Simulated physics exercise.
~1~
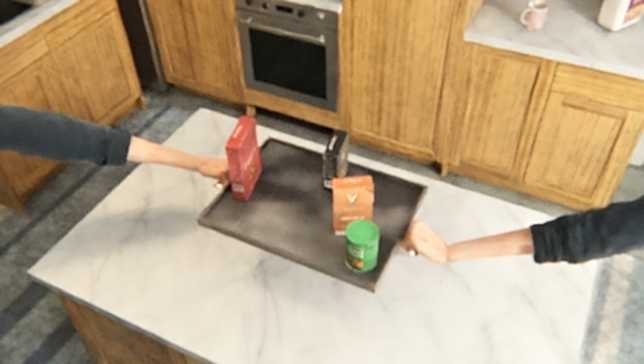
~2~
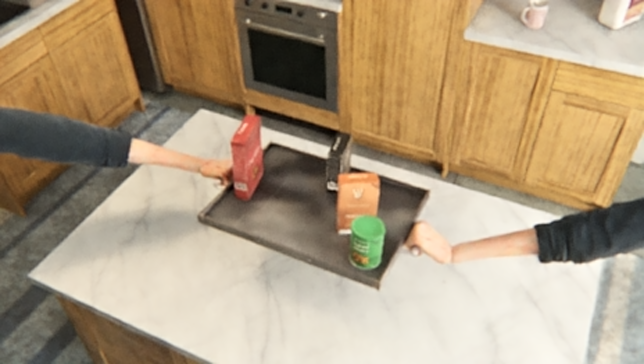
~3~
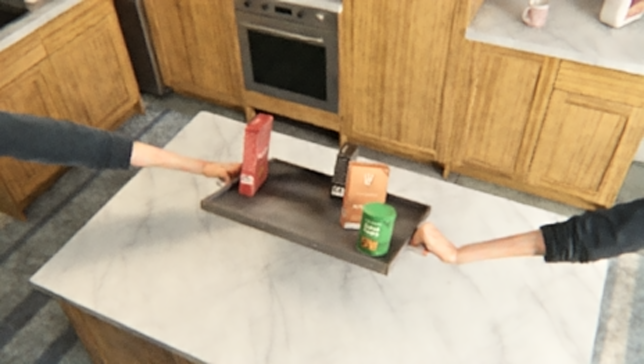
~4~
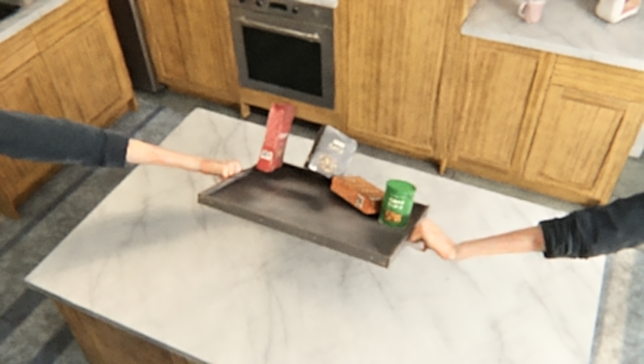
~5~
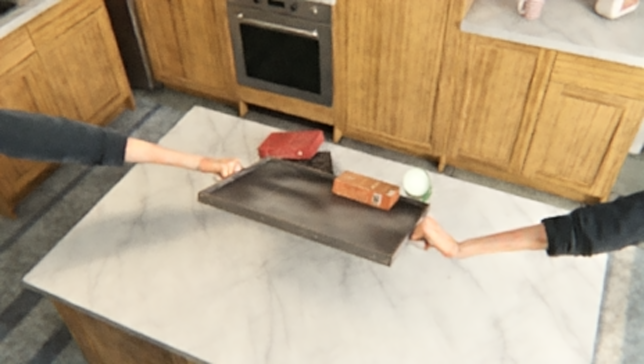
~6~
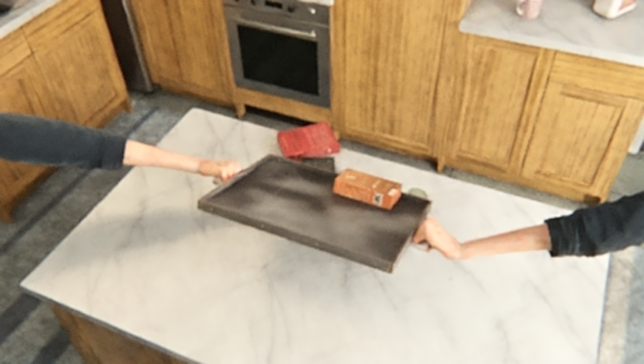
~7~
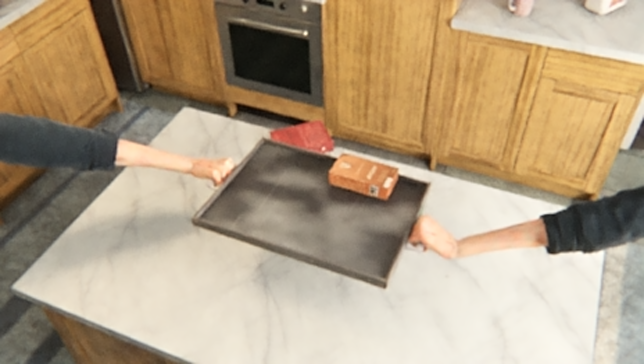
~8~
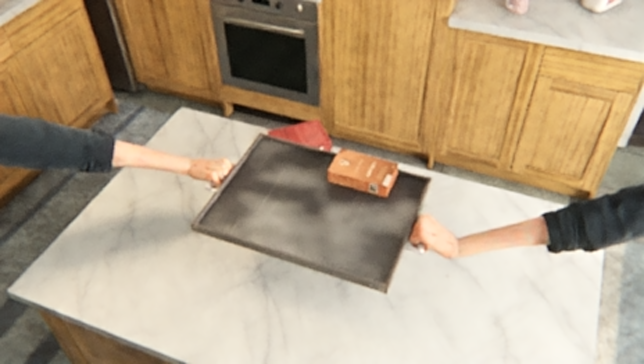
A tray held in two hands tilts away, spilling everything except a toppled orange packet.
